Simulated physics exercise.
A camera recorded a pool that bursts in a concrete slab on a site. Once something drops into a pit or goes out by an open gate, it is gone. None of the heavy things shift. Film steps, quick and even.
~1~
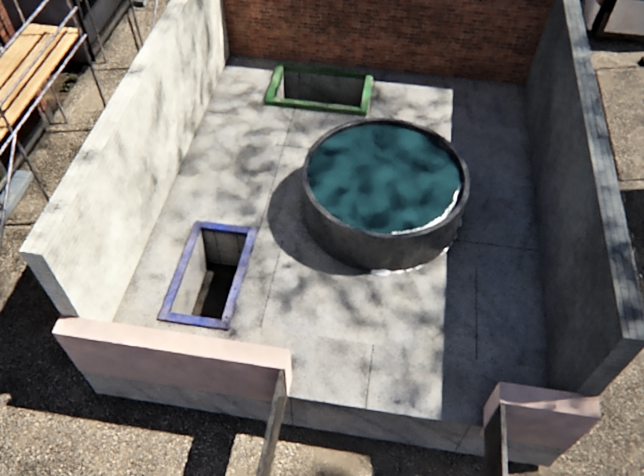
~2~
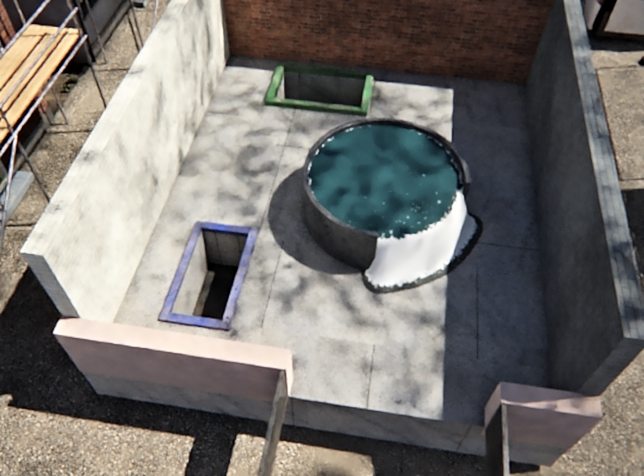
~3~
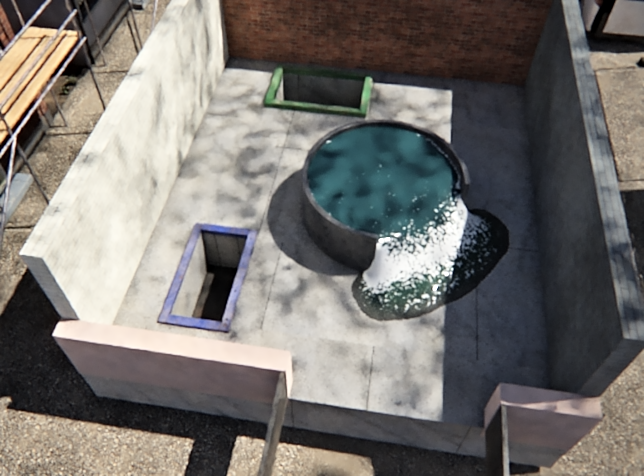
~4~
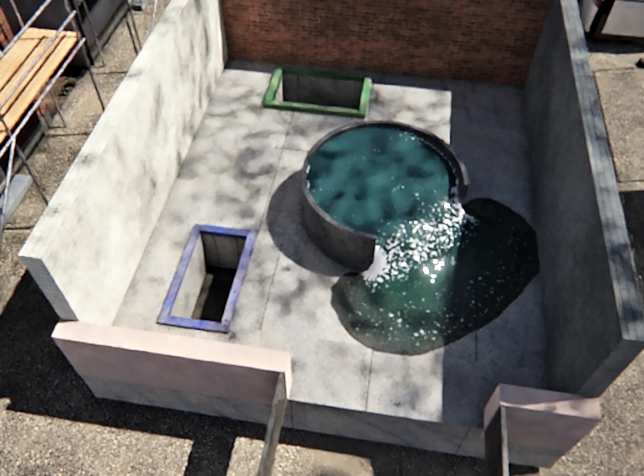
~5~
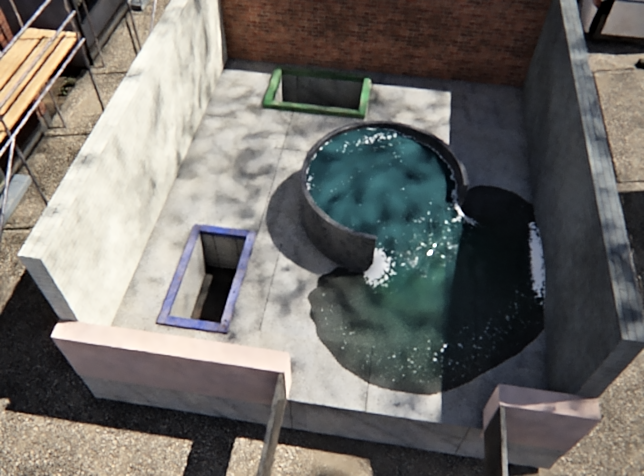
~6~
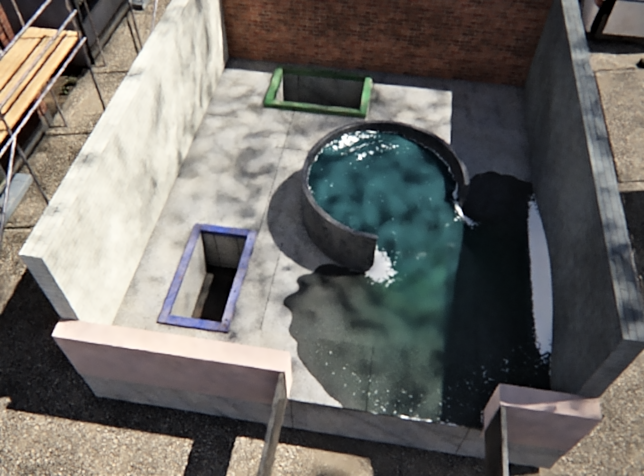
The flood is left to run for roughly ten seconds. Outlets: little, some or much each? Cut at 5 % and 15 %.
The gate: Much. The blue pit: Little. The green pit: Little.
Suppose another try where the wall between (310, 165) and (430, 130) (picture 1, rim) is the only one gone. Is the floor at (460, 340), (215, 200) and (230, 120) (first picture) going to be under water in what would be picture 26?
Spot by spot: Unaffected, then soaked through, then soaked through.
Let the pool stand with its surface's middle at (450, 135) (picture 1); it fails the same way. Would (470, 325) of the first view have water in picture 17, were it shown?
Looking at that spot, it would be inundated.
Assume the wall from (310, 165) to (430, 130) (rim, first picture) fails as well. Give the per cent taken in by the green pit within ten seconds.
That would be green at 35 percent.
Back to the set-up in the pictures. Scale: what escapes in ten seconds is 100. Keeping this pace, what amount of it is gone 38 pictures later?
My reading is near 85 per cent.
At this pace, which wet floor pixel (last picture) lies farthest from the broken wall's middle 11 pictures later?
Farthest reach: About (517, 99).
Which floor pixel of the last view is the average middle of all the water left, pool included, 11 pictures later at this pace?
Around pixel (434, 267).
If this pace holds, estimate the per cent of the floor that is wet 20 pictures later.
Some 50 per cent.
A moment on, water covers 25 % of the floor; the gate 4 %, the blue pit 0 %, the green pit 0 %.
Next, water covers 35 % of the floor; the gate 12 %, the blue pit 0 %, the green pit 0 %.
Then, water covers 50 % of the floor; the gate 25 %, the blue pit 0 %, the green pit 0 %.
Later, water covers 70 % of the floor; the gate 39 %, the blue pit 2 %, the green pit 0 %.
In the end, water covers 95 % of the floor; the gate 47 %, the blue pit 2 %, the green pit 0 %.
